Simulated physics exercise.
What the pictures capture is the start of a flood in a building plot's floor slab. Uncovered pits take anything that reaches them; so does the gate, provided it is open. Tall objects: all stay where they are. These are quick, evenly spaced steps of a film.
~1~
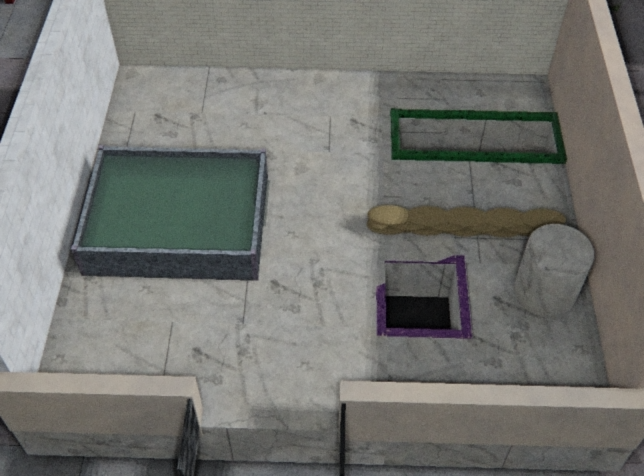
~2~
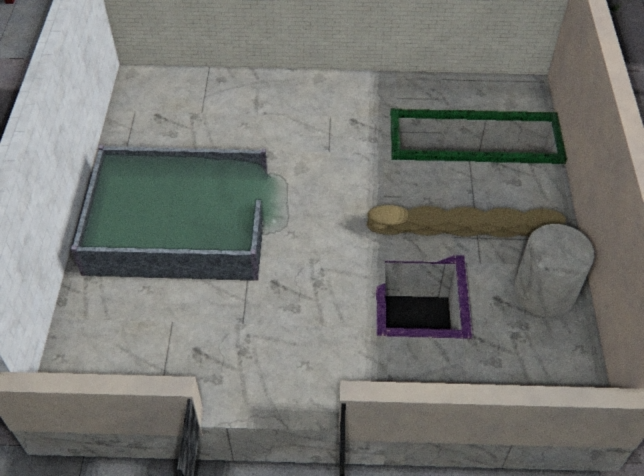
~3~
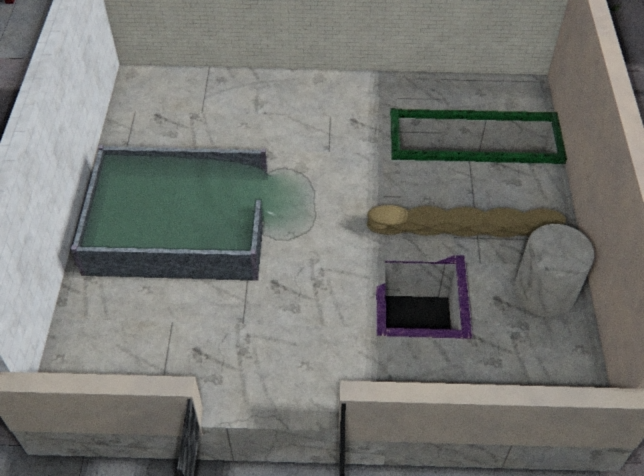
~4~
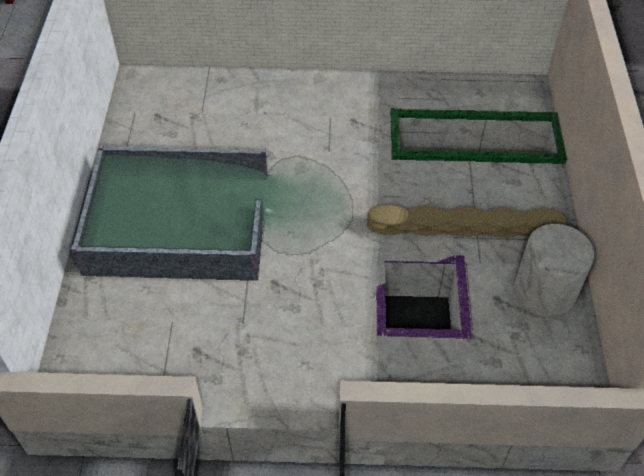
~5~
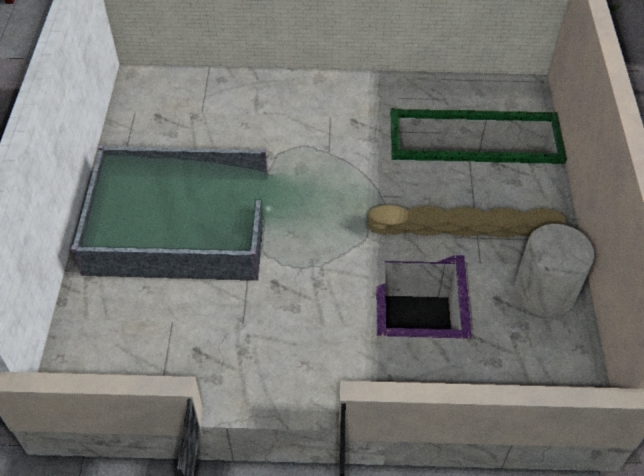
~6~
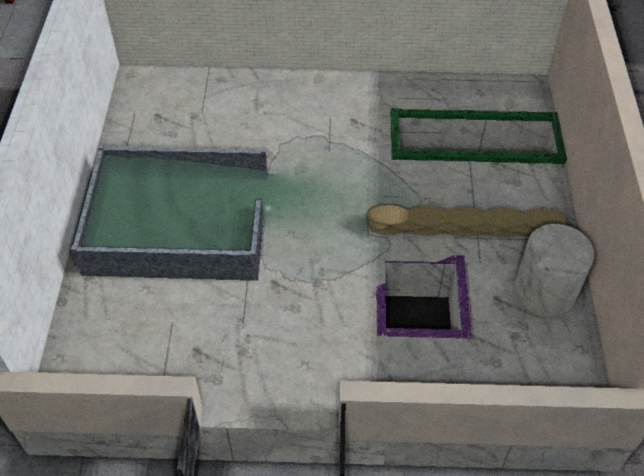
A walled building plot with a pale, cracked floor slab is seen from high above its open front, and the view stays still. A dark-rimmed tank of green water sits at left, with a green rectangular frame, a tan ridge, a grey cylinder and a purple-edged dark pit at right. Water pours through a gap in the tank's right side and spreads rightward in a widening, thinning pool, reaching the ridge's rounded end.
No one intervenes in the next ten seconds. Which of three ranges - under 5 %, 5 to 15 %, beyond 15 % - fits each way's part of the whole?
One by one: The gate will receive a cut falling short of five per cent; the purple pit will receive a cut exceeding fifteen per cent; the green pit will receive a cut lying in the five-to-fifteen per cent band.
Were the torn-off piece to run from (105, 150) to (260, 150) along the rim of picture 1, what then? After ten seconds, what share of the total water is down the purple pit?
Purple: 0 %.
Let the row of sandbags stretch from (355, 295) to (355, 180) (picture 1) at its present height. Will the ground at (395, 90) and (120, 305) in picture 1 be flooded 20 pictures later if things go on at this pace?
First spot submerged, second spot spared.
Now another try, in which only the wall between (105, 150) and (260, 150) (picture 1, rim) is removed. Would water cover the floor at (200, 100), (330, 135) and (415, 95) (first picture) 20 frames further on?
Soaked, then soaked, then soaked.
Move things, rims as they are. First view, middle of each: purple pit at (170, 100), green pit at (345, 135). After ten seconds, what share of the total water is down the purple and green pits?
The purple pit takes 4 per cent, and the green pit takes 2 per cent.
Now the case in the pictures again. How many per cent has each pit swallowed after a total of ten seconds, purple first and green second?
In the order asked: 18 percent and 8 percent.
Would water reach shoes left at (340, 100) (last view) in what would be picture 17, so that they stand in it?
By then it's swamped.
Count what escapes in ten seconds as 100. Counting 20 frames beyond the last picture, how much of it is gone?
Around 40 % of the total, roughly.
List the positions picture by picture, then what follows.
The first picture shows still water in the tank at (174, 202).
In the second picture, water pours out at (260, 194) and has run to (274, 228).
In the third picture, water pours out at (260, 195) and has run to (305, 226).
In the fourth picture, water pours out at (260, 196) and has run to (344, 220).
In the fifth picture, water pours out at (260, 196) and has run to (379, 211).
In the sixth picture, water pours out at (260, 196) and has run to (413, 199).
A moment on, water covers 15 % of the floor; the gate 0 %, the purple pit 1 %, the green pit 0 %.
Next, water covers 25 % of the floor; the gate 0 %, the purple pit 3 %, the green pit 1 %.
Then, water covers 35 % of the floor; the gate 0 %, the purple pit 6 %, the green pit 4 %.
Later, water covers 50 % of the floor; the gate 0 %, the purple pit 10 %, the green pit 7 %.
In the end, water covers 60 % of the floor; the gate 1 %, the purple pit 18 %, the green pit 8 %.
